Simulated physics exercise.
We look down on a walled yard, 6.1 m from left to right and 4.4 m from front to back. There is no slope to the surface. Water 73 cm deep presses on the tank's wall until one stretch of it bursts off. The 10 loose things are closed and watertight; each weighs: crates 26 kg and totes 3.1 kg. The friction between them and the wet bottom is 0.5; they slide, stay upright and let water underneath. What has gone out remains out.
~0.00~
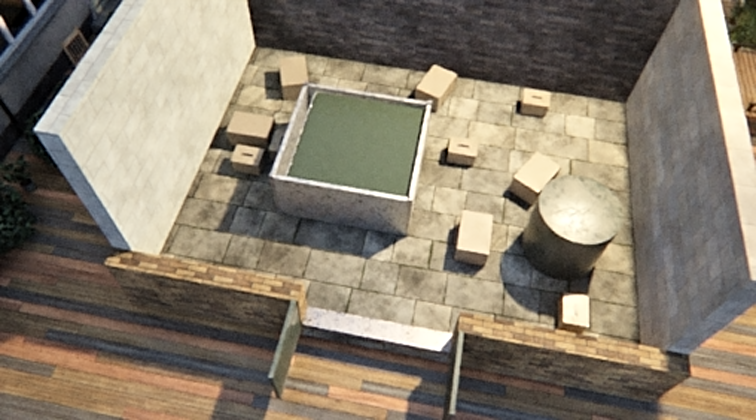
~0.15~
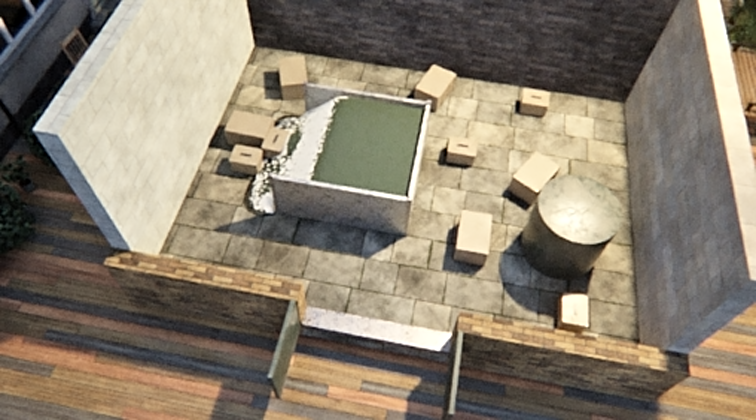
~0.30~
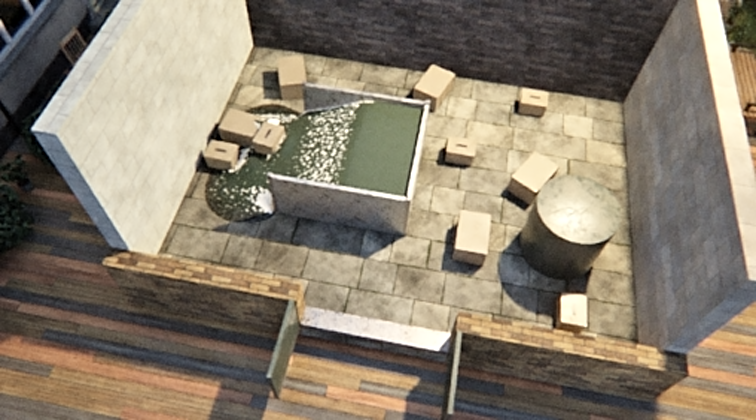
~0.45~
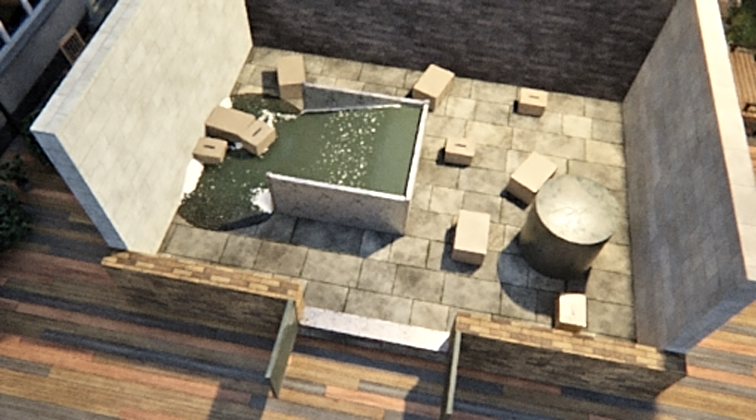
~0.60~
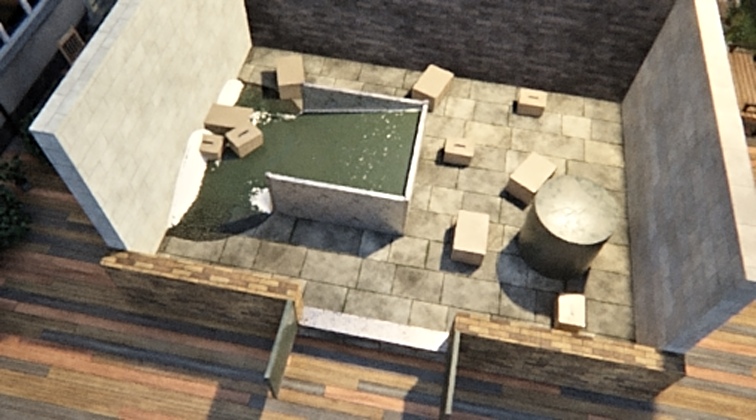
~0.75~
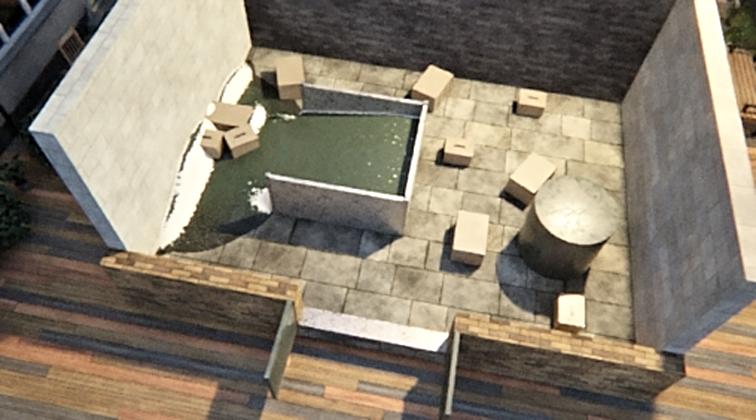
To begin with, green water fills a square walled tank in a paved yard scattered with boxes. The tank's left side opens and water pours out leftward, foaming around the nearby boxes. It then spreads along the left wall, shifting a few boxes slightly while the others stay put.
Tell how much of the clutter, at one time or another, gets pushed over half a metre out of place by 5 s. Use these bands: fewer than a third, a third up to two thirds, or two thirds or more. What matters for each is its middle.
It falls in two thirds or more.
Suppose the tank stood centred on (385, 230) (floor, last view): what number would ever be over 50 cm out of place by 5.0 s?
That would give 8.
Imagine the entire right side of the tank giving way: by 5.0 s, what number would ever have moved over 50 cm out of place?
6.
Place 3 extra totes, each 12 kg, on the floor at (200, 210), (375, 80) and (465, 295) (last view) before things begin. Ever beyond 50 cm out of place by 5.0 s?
Answers in order are crosses the line, crosses the line and crosses the line.
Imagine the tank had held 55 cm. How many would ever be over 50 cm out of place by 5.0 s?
Then the count would be 8.
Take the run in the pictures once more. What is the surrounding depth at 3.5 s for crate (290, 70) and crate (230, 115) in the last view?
First about 7 cm, second about 7 cm.
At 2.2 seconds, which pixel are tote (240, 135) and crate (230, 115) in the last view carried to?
They end up about (252, 170) and (300, 40) in the last view.
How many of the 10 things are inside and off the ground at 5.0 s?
5.
After 1.1 s 1 of 10 are over 50 cm from their spots; 3 afloat.
After 2.2 s 4 of 10 are over 50 cm from their spots; 3 afloat.
After 3.5 s 8 of 10 are over 50 cm from their spots; 2 afloat.
After 5.0 s 8 of 10 are over 50 cm from their spots, and 8 have been at some point; 5 afloat.
